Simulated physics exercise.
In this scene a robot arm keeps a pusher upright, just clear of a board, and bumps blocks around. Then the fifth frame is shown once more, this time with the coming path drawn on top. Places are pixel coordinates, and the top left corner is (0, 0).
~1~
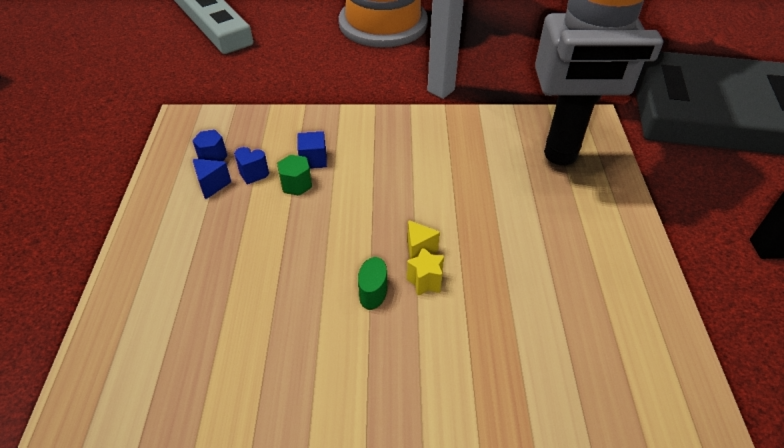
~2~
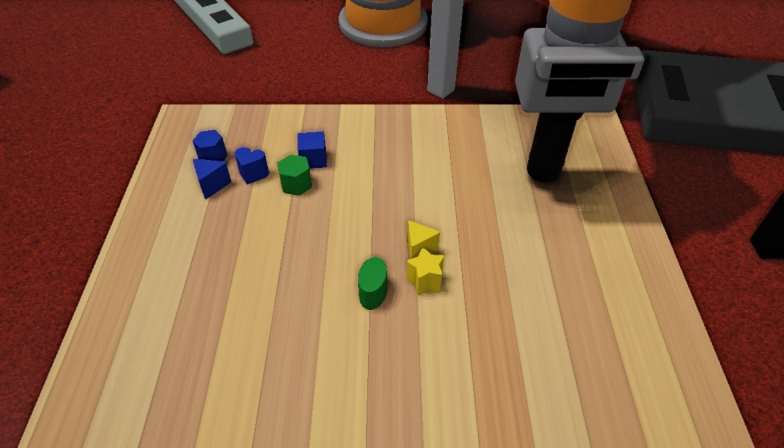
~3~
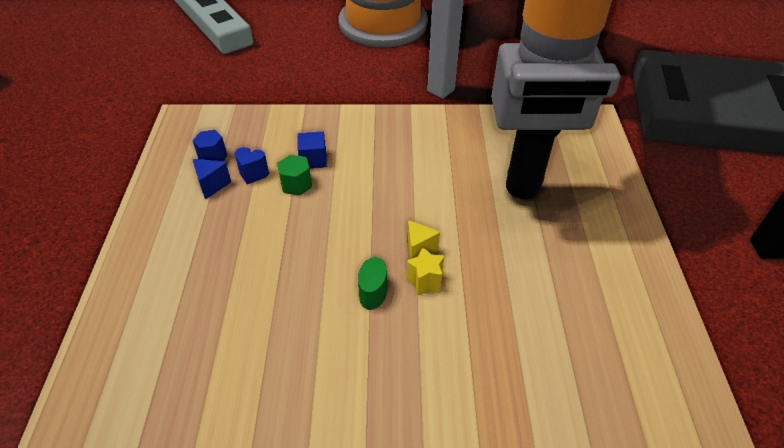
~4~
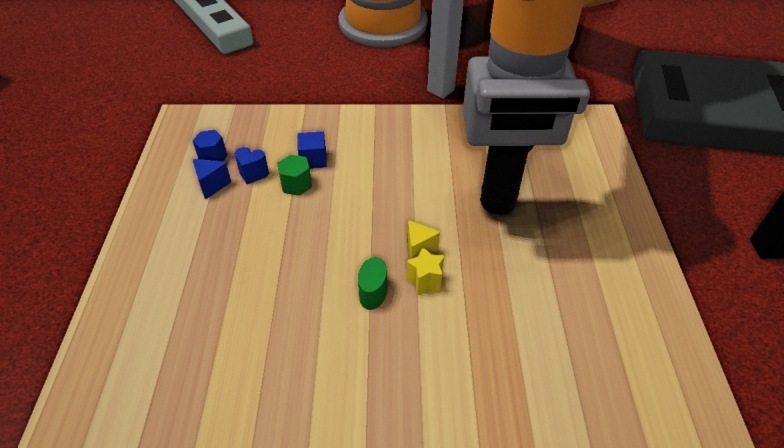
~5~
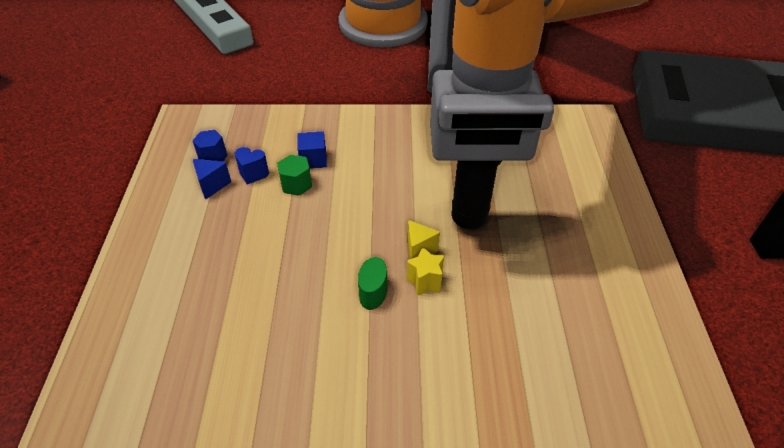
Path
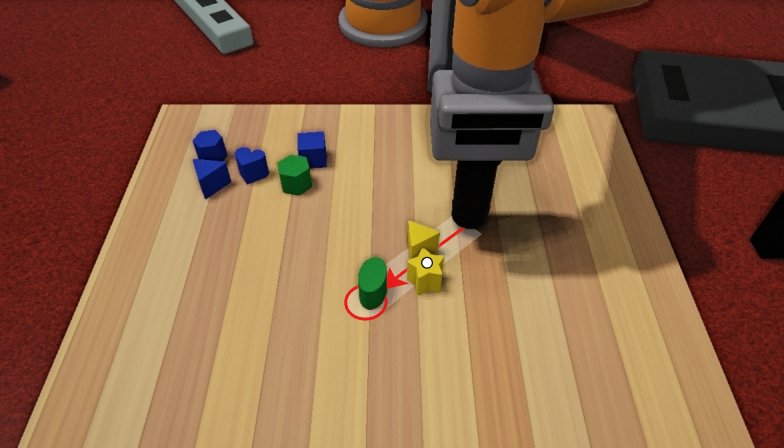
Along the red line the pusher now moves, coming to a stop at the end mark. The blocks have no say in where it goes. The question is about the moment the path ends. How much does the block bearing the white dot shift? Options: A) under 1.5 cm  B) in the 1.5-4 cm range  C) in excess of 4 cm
Option B.
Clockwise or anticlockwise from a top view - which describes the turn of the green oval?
From above, the green oval will be seen to turn anti-clockwise.
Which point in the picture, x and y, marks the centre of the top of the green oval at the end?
It is at (333, 299).
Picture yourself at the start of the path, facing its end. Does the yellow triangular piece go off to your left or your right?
Facing from start to end, it will go to the right.
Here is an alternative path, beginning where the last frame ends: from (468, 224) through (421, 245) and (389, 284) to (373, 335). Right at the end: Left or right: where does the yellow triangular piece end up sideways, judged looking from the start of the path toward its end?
Side: Right.
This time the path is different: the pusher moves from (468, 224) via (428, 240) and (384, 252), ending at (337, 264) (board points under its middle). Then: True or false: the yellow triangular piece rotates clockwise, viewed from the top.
It is false.
The line goes from (468, 224) to (366, 302); the dot is on the yellow star.
What follows on the original path. One third of the way, pusher at (437, 241); yellow triangular piece at (410, 237), turned 40° clockwise.
Two thirds of the way, pusher at (401, 267); green oval at (368, 276), turned 20° anticlockwise; yellow triangular piece at (372, 248), turned 75° clockwise; yellow star at (421, 279), turned 60° anticlockwise.
At the end, pusher at (366, 295); green oval at (333, 299), turned 30° anticlockwise; yellow triangular piece at (363, 249), turned 100° clockwise; yellow star at (419, 281), turned 80° anticlockwise.
